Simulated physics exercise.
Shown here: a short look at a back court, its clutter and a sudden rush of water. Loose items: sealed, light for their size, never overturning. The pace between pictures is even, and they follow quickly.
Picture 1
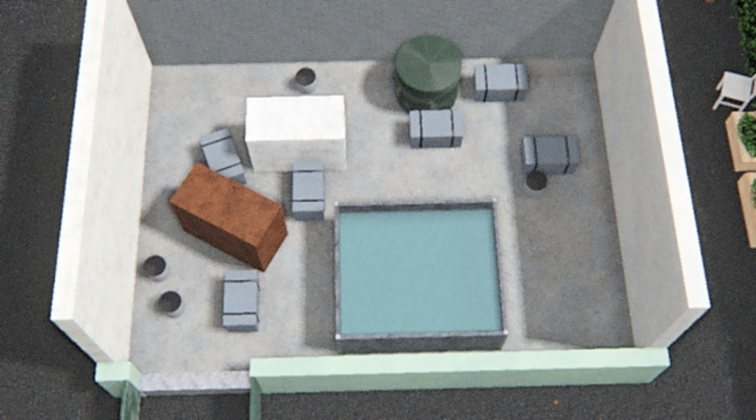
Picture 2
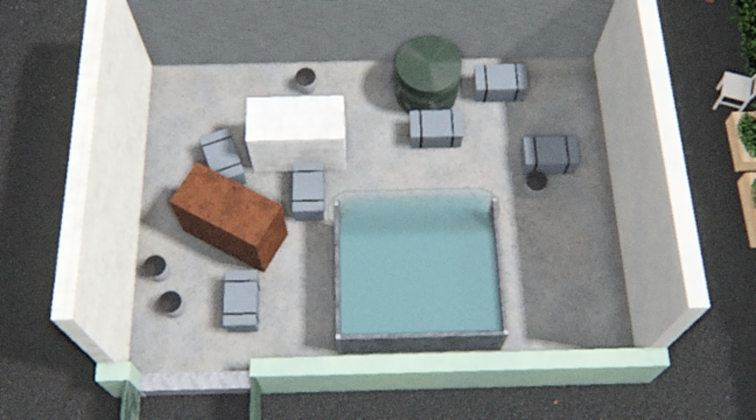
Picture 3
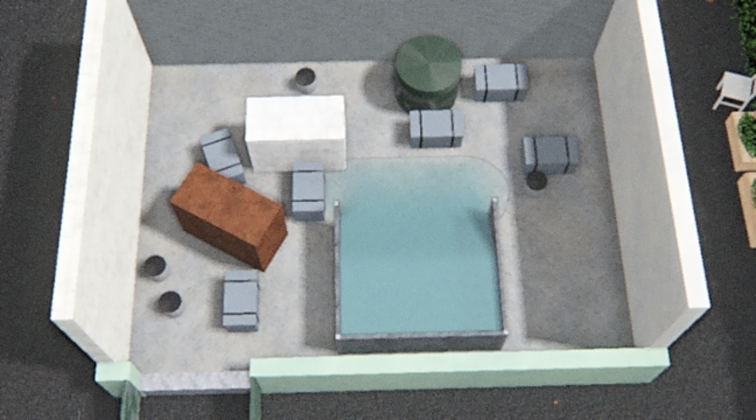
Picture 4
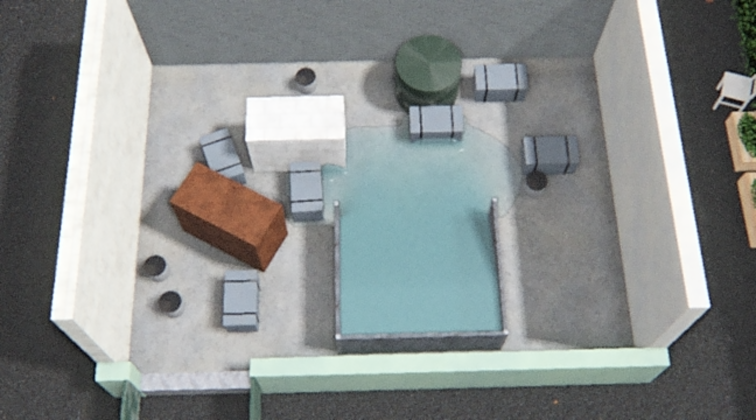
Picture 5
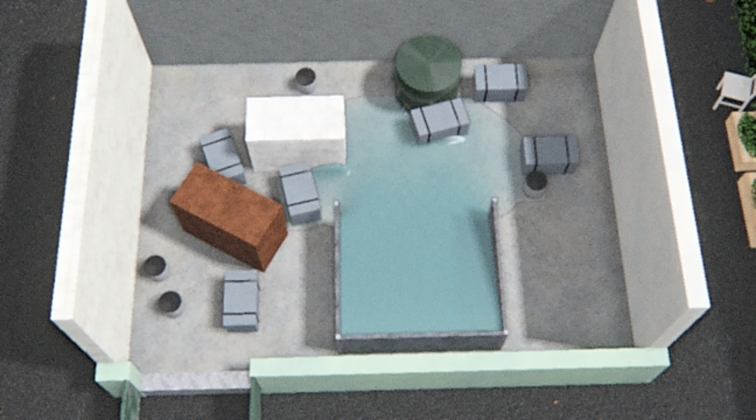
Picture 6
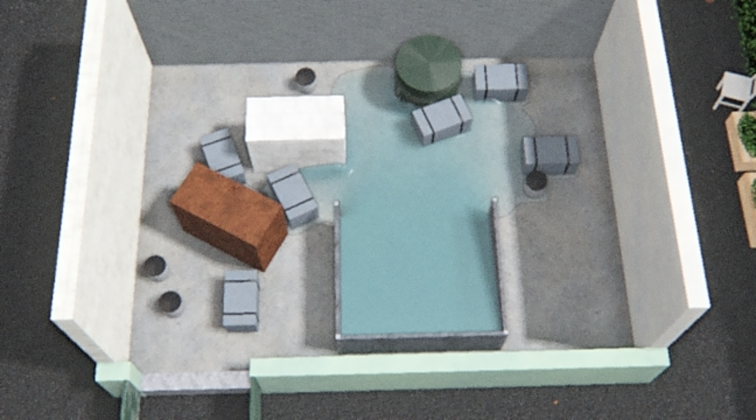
Water poured out over the far side of a walled pool and spread across the gray courtyard, nudging two gray trunks slightly out of place while the rest of the clutter stayed put.
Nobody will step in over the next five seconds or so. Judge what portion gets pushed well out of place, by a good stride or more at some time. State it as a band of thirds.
Upper band.
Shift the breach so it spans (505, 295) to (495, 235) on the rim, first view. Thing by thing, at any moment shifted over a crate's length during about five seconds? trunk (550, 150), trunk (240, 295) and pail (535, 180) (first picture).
Taking them in order, covered the distance, short of it, short of it.
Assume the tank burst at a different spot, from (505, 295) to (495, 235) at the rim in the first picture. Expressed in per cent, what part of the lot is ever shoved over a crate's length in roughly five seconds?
Roughly 20 in a hundred.
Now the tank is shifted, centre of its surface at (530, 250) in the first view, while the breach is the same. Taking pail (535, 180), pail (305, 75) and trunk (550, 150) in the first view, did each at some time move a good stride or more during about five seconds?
Taking them in order, went past that, went past that, went past that.
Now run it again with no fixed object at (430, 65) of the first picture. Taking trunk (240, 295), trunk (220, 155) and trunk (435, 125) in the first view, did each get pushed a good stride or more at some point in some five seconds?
Here's how it goes one after another: Remained close, traveled a good way and traveled a good way.
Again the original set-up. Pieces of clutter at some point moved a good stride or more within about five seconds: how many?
You get 8.
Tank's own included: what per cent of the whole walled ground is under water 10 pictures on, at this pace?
55 per cent.
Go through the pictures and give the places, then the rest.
The first picture shows a trunk at (308, 186), on the bottom; a trunk at (437, 123) rests on the ground; 0 of 10 have shifted.
The second picture shows a trunk at (308, 186) rests on the ground; a trunk at (437, 123), on the bottom; 0 of 10 have shifted.
The third picture shows a trunk at (308, 186) rests on the ground; a trunk at (437, 123) rests on the ground; 0 of 10 have shifted.
The fourth picture shows a trunk at (306, 186), on the bottom, close to its start; a trunk at (436, 119) rests on the ground, close to its start; 1 of 10 have shifted.
The fifth picture shows a trunk at (300, 188), on the bottom, close to its start; a trunk at (440, 117), on the bottom, close to its start; 2 of 10 have shifted.
The sixth picture shows a trunk at (292, 191), on the bottom, close to its start; a trunk at (442, 115) floats, close to its start; 2 of 10 have shifted.
A moment on, 1 of 10 are well off their spots; 1 afloat.
Next, 5 of 10 are well off their spots; 2 afloat.
Later, 5 of 10 are well off their spots; 3 afloat.
In the end, 6 of 10 are well off their spots, and 8 have been at some point; 6 afloat.
